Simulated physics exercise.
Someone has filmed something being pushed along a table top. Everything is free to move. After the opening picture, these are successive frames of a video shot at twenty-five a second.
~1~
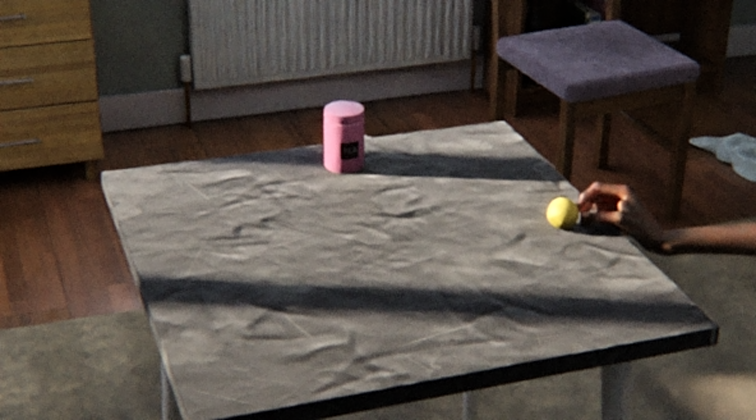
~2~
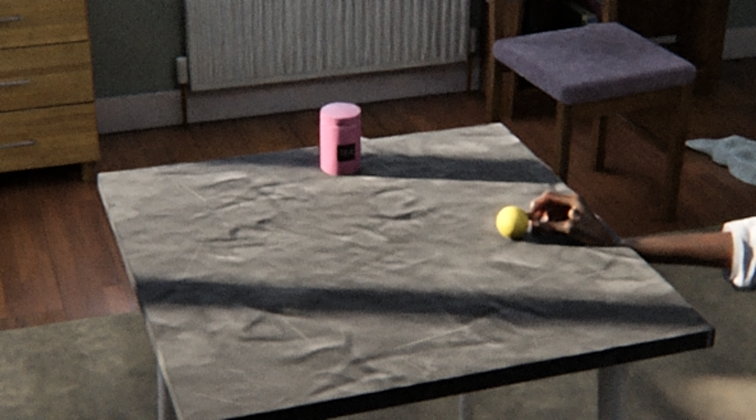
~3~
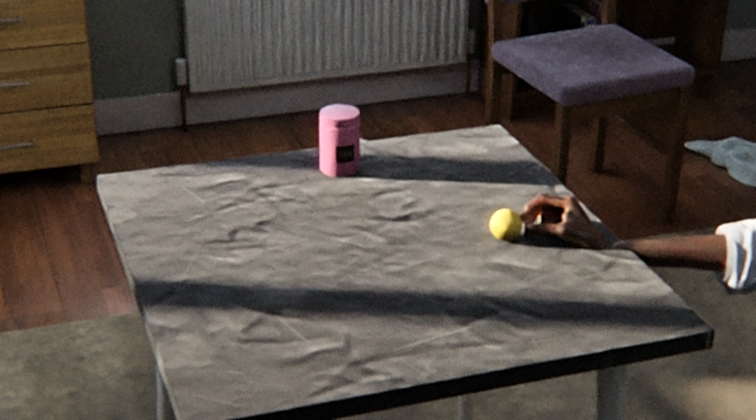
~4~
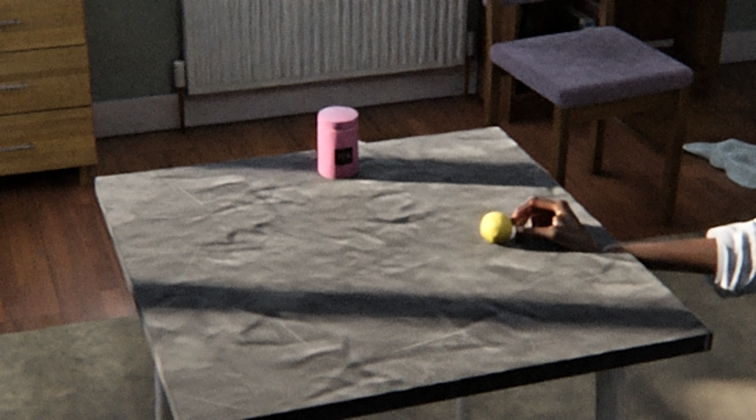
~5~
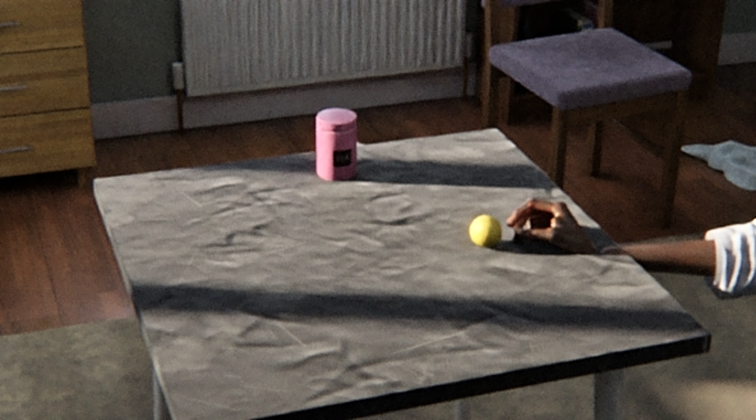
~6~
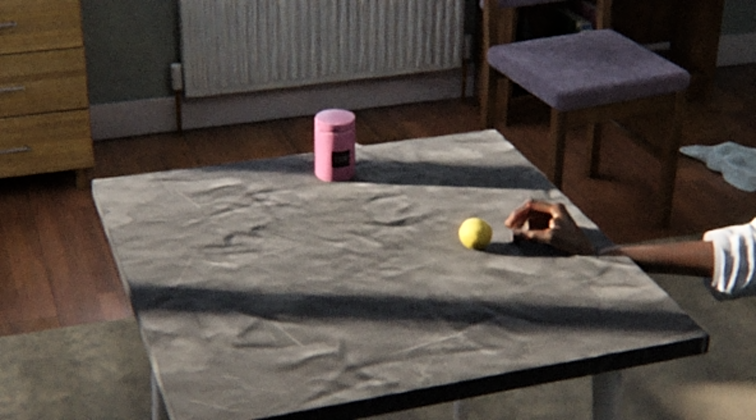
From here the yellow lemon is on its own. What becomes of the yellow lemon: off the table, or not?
The yellow lemon stays on the table.
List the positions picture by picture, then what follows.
In the first picture, under the hand; yellow lemon (563, 213).
In the second picture, under the hand; yellow lemon (513, 222).
In the third picture, under the hand; yellow lemon (506, 225).
In the fourth picture, yellow lemon (497, 228).
In the fifth picture, yellow lemon (487, 232) moved a little.
In the sixth picture, yellow lemon (476, 234) moved about its own width.
Then, 0.30 s later than the last frame, yellow lemon moved well along near (418, 243).
Then, 0.60 s later than the last frame, yellow lemon moved well along near (373, 250).
When it is over, moved from the start, yellow lemon. End places, in pixels of the last picture, yellow lemon near (326, 257).
